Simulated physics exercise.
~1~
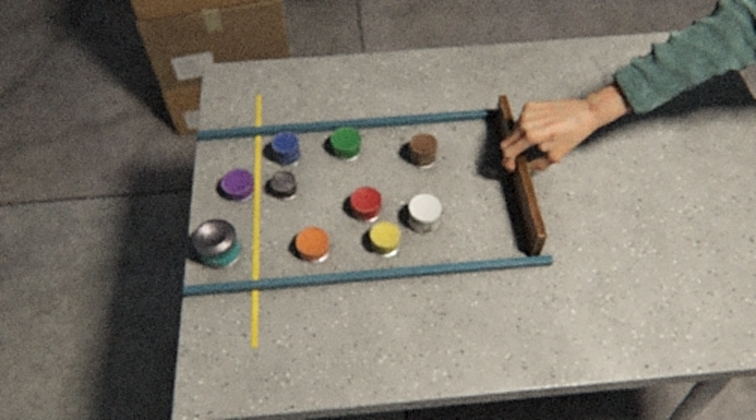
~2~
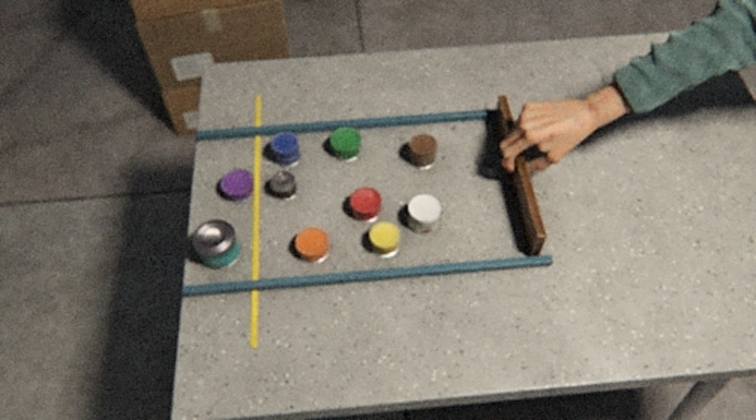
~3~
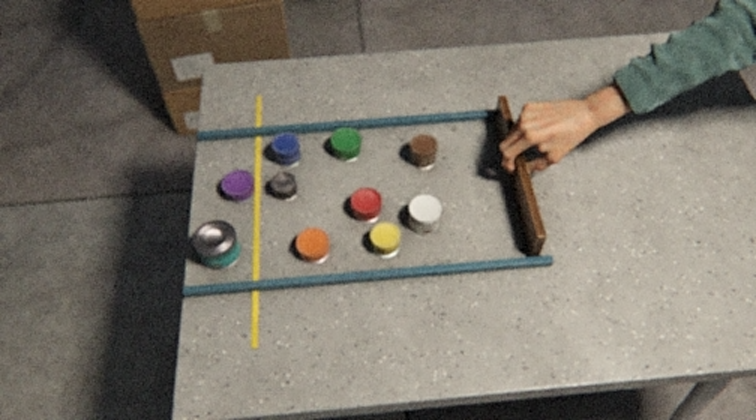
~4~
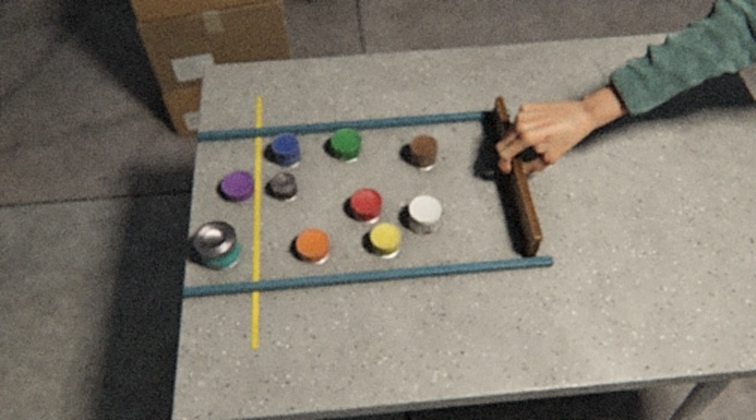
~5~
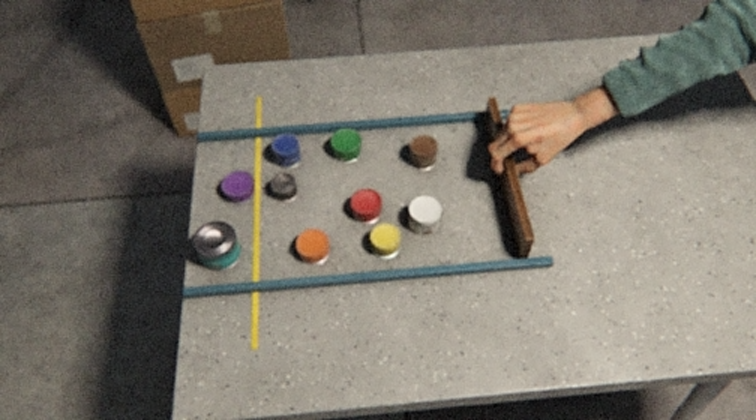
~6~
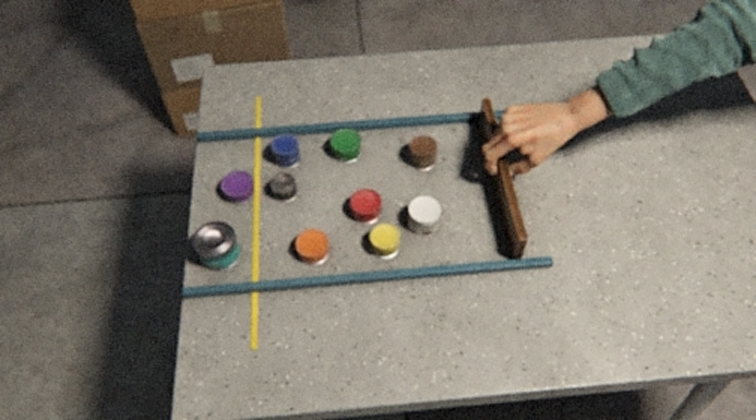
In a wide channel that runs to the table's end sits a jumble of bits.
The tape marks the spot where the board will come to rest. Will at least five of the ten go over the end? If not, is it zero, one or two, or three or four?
Looks like the tally of pieces that topple off is one or two there.
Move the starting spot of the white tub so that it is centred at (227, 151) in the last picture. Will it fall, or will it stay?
From that start the object is safe.
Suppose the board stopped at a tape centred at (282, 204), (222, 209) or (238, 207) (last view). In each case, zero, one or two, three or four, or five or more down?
First not one, then 3 or 4, and last just one or two.
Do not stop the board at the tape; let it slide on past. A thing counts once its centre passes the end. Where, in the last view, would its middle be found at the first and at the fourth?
At (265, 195) for the first, at (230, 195) for the fourth.
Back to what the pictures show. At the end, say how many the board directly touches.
The number is 5.
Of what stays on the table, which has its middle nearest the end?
It's the purple tin that ends nearest.
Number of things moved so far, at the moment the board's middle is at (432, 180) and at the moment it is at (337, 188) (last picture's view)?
First 2, after that 6.
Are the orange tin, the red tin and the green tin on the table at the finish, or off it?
Going one by one, the orange tin keeps its place, then the red tin keeps its place, and finally the green tin keeps its place.
Early on, none off yet; turquoise pot at rest near (217, 246); purple tin at rest near (238, 188); black tin at rest near (284, 188).
A while later, none off yet; turquoise pot at rest near (217, 246); purple tin at rest near (238, 188); black tin travelled about its own width near (268, 187).
Finally, the number that fall off is one or two; lost, turquoise pot.
